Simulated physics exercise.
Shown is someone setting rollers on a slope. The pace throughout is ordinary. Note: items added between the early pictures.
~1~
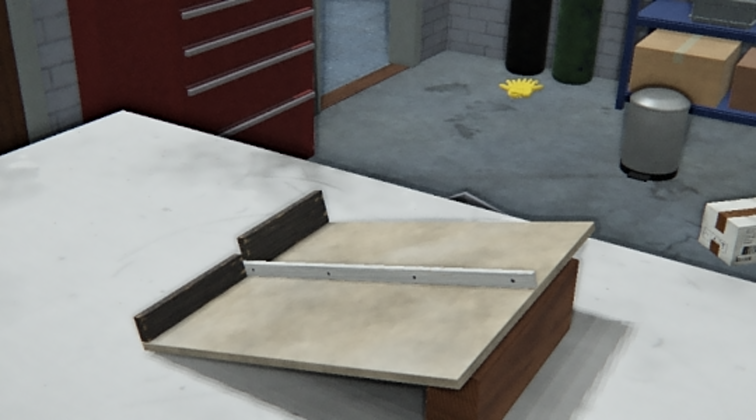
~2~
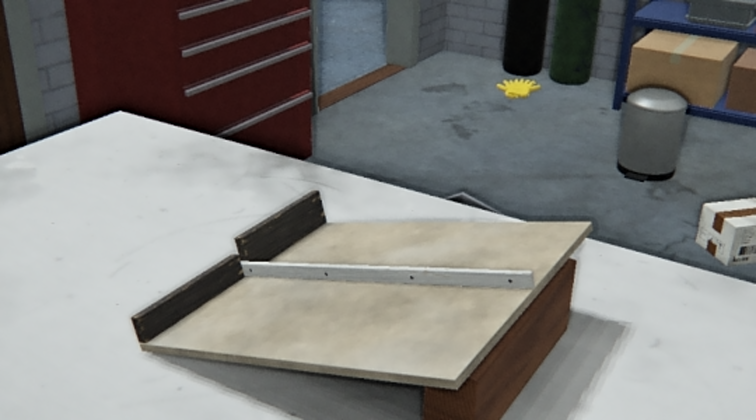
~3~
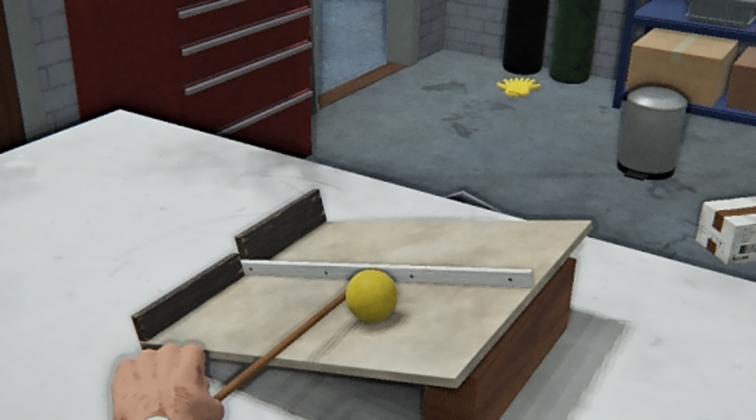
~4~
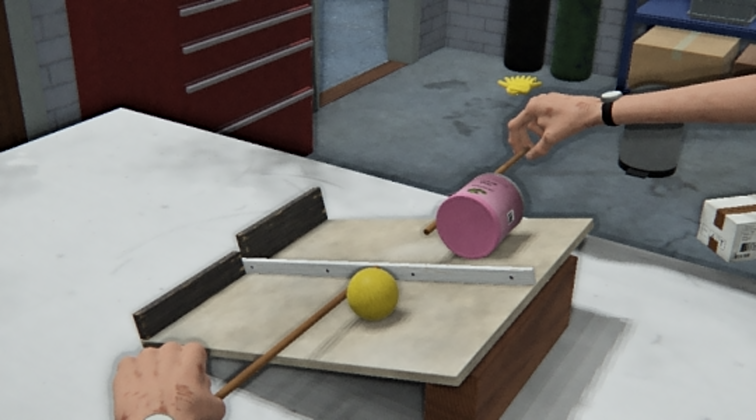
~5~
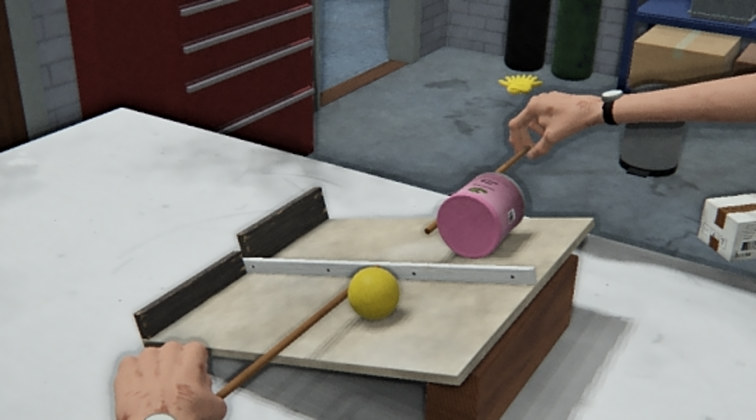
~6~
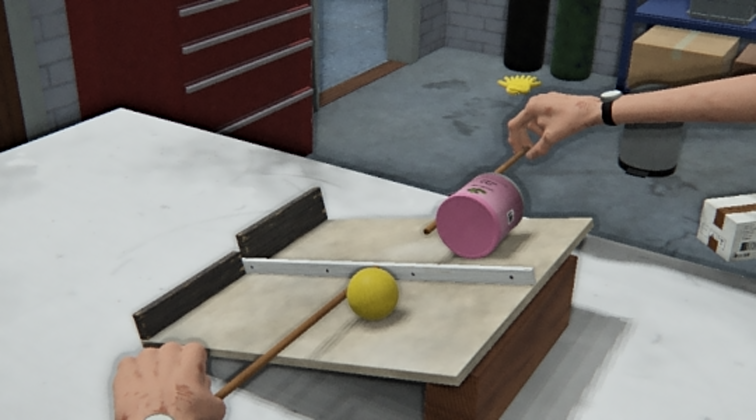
In this clip, an empty sloped board sits on a white table before a hand with a stick appears beside a yellow ball; then another hand and stick appear with a pink cylinder, and everything stays nearly still.
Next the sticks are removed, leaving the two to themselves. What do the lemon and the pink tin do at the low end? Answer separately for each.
Lemon stays put, pink tin stays put.
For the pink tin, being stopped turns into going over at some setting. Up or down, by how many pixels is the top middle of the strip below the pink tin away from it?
Shift: About 20 px, direction down.
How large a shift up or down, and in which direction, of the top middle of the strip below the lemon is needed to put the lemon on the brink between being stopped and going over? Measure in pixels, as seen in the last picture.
Shift: 12 px, direction down.
Then, 0.32 s later than the last frame, lemon rolling on the board near (322, 292); pink tin rolling on the board near (434, 216).
Then, 0.50 s later than the last frame, lemon rolling on the board near (244, 288); pink tin rolling on the board near (363, 216).
Then, 0.68 s later than the last frame, lemon resting against the strip near (223, 287); pink tin rolling on the board near (318, 216).
When it is over, the lemon gets caught, near (211, 286); the pink tin gets caught, near (308, 216).
